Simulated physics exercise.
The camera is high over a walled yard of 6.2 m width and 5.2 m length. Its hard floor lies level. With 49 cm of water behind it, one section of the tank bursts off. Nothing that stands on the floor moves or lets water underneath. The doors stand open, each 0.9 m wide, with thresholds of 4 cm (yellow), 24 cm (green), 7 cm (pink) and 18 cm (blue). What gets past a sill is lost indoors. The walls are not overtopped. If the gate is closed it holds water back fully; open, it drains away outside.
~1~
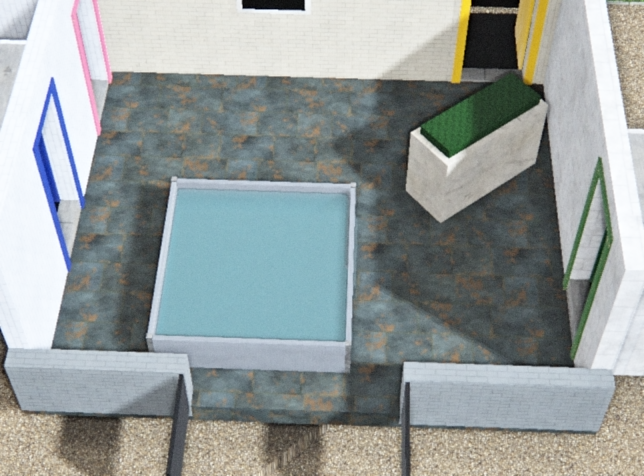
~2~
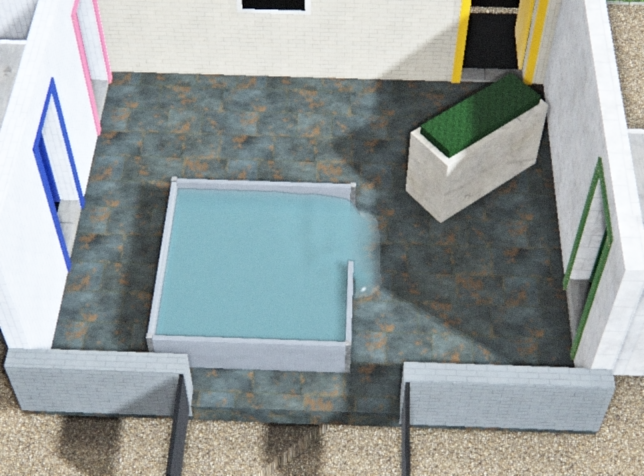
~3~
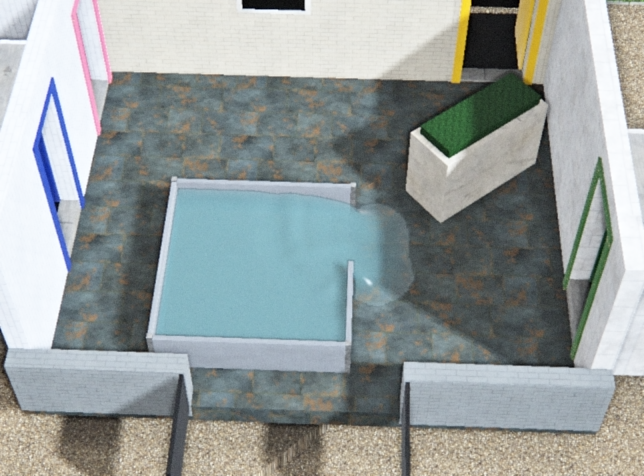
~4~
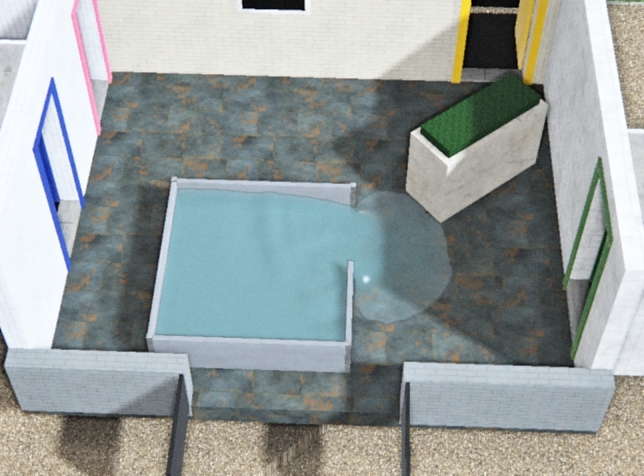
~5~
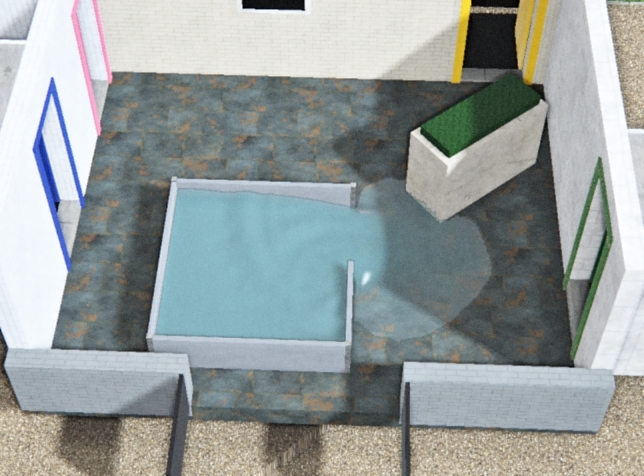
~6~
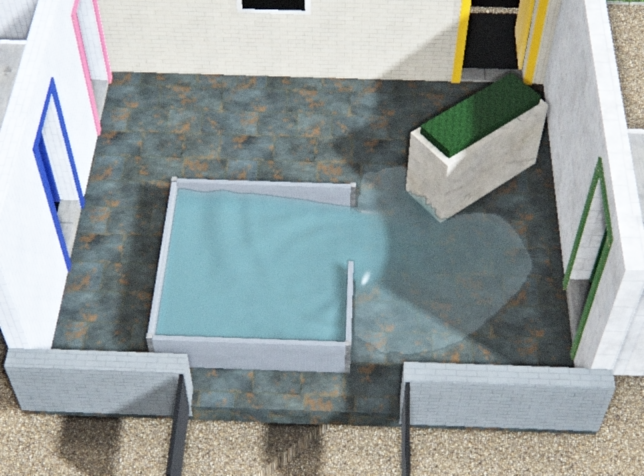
A walled yard with a dark, mottled tile floor lies in view from high above, the camera staying still. A square grey-walled tank of blue water stands left of centre, with a pale block topped in green to its right and blue, pink, yellow and green doorways around the walls. Part of the tank's right side gives way, and water pours through the gap, spreading rightward in a thin, rounded sheet that reaches the block's base.
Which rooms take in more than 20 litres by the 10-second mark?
The water let in: At the yellow door it exceeds the limit; at the green door it keeps below the limit; at the pink door it does not reach the limit; at the blue door it keeps below the limit.
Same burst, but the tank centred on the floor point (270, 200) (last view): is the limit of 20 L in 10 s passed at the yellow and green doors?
Against that limit: Yellow past it, green below.
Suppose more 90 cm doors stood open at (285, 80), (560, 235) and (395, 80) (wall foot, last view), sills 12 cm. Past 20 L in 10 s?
In turn: Below, over, under.
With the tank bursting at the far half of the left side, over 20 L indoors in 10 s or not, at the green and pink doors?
Then: Green below, pink above.
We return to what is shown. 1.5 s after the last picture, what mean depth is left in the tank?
Roughly 32 cm on average.
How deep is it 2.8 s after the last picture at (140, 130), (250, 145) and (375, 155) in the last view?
Roughly 0, 0 and 3 cm, in turn.
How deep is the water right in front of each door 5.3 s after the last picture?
In cm: Yellow 8, green 17, pink 4, blue 0.
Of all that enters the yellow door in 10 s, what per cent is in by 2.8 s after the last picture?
Some 10 per cent by then.
Then, 0.7 s after the last picture water covers 25 % of the floor and is deepest (36 cm) near (414, 214); yellow door not reached, green door 14 cm at the sill, 0 L in, pink door not reached, blue door not reached.
Then, 1.5 s after the last picture water covers 35 % of the floor and is deepest (32 cm) near (414, 214); yellow door not reached, green door 23 cm at the sill, 0 L in, pink door not reached, blue door not reached.
Then, 2.8 s after the last picture water covers 50 % of the floor and is deepest (30 cm) near (572, 388); yellow door 12 cm at the sill, 13 L in, green door 20 cm at the sill, 3 L in, pink door not reached, blue door not reached.
Then, 5.3 s after the last picture water covers 70 % of the floor and is deepest (21 cm) near (558, 263); yellow door 8 cm at the sill, 67 L in, green door 17 cm at the sill, 3 L in, pink door 4 cm at the sill, 0 L in, blue door not reached.
Then, 9.3 s after the last picture water covers 90 % of the floor and is deepest (14 cm) near (370, 367); yellow door 8 cm at the sill, 108 L in, green door 12 cm at the sill, 3 L in, pink door 7 cm at the sill, 1 L in, blue door 4 cm at the sill, 0 L in.
